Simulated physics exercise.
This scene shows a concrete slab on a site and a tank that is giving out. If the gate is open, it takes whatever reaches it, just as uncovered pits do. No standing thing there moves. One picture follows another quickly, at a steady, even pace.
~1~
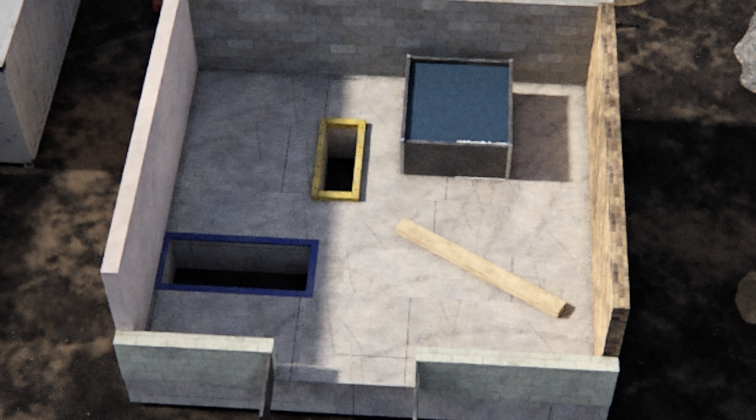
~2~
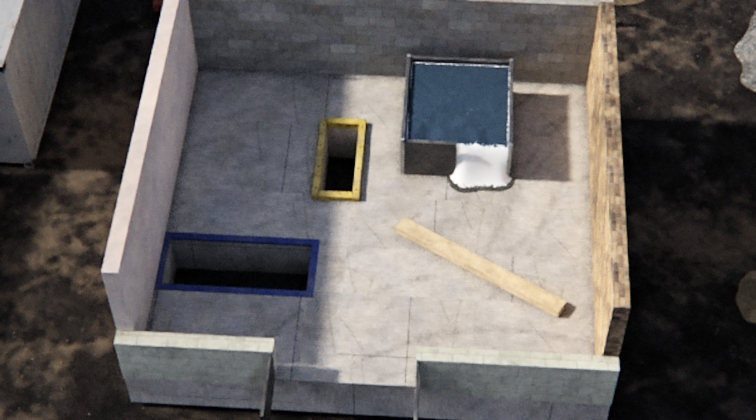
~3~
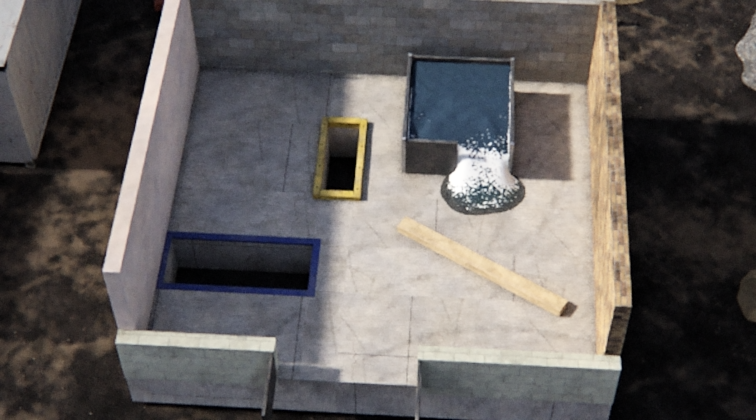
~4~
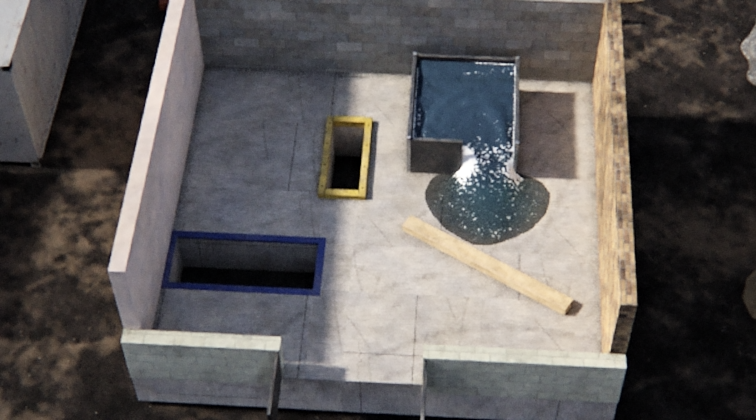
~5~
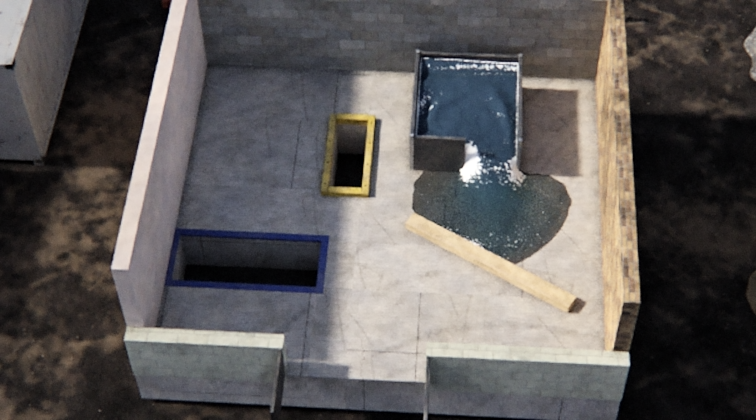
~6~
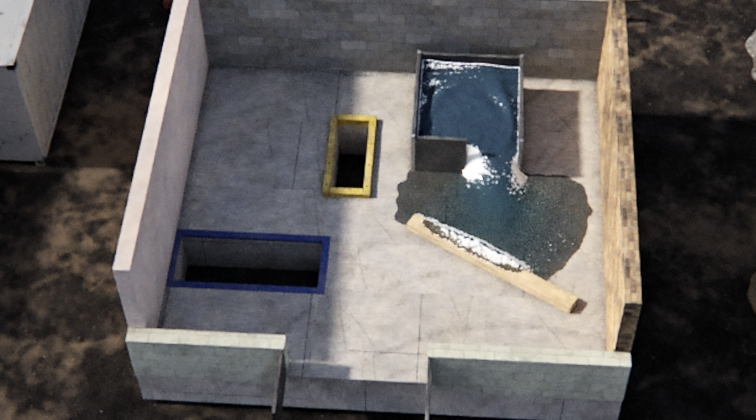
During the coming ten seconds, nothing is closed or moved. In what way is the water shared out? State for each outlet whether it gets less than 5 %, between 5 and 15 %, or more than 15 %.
Outcome: The gate pulls in a so-so amount - five to fifteen per cent, the blue pit pulls in a good deal - past fifteen per cent, the yellow pit pulls in barely a drop - beneath five per cent.
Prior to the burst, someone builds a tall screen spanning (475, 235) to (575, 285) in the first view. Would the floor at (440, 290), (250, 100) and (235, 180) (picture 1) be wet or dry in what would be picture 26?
Result, listed order: Spot 1 reached by the flood, spot 2 kept clear of the flood, spot 3 kept clear of the flood.
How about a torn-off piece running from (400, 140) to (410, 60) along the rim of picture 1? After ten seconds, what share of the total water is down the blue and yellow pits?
Estimates in per cent: Blue 30, yellow 30.
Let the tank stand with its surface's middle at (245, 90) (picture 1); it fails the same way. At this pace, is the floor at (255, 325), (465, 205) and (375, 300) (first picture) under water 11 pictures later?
Looking at all three, I'd call them bone dry, bone dry, swamped.
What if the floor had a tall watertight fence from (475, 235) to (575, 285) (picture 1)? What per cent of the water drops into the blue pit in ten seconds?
Blue: About 12 %.
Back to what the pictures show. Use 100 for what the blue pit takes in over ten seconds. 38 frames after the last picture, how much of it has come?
Near 30 in a hundred.
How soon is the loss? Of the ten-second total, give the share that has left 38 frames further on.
My reading is near 45 per cent.
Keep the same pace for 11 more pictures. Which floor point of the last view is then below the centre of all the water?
It is around (495, 205).
A moment on, water covers 25 % of the floor; the gate 0 %, the blue pit 0 %, the yellow pit 0 %.
Next, water covers 40 % of the floor; the gate 0 %, the blue pit 0 %, the yellow pit 0 %.
Then, water covers 45 % of the floor; the gate 2 %, the blue pit 1 %, the yellow pit 0 %.
Later, water covers 70 % of the floor; the gate 6 %, the blue pit 5 %, the yellow pit 0 %.
In the end, water covers 85 % of the floor; the gate 8 %, the blue pit 17 %, the yellow pit 0 %.
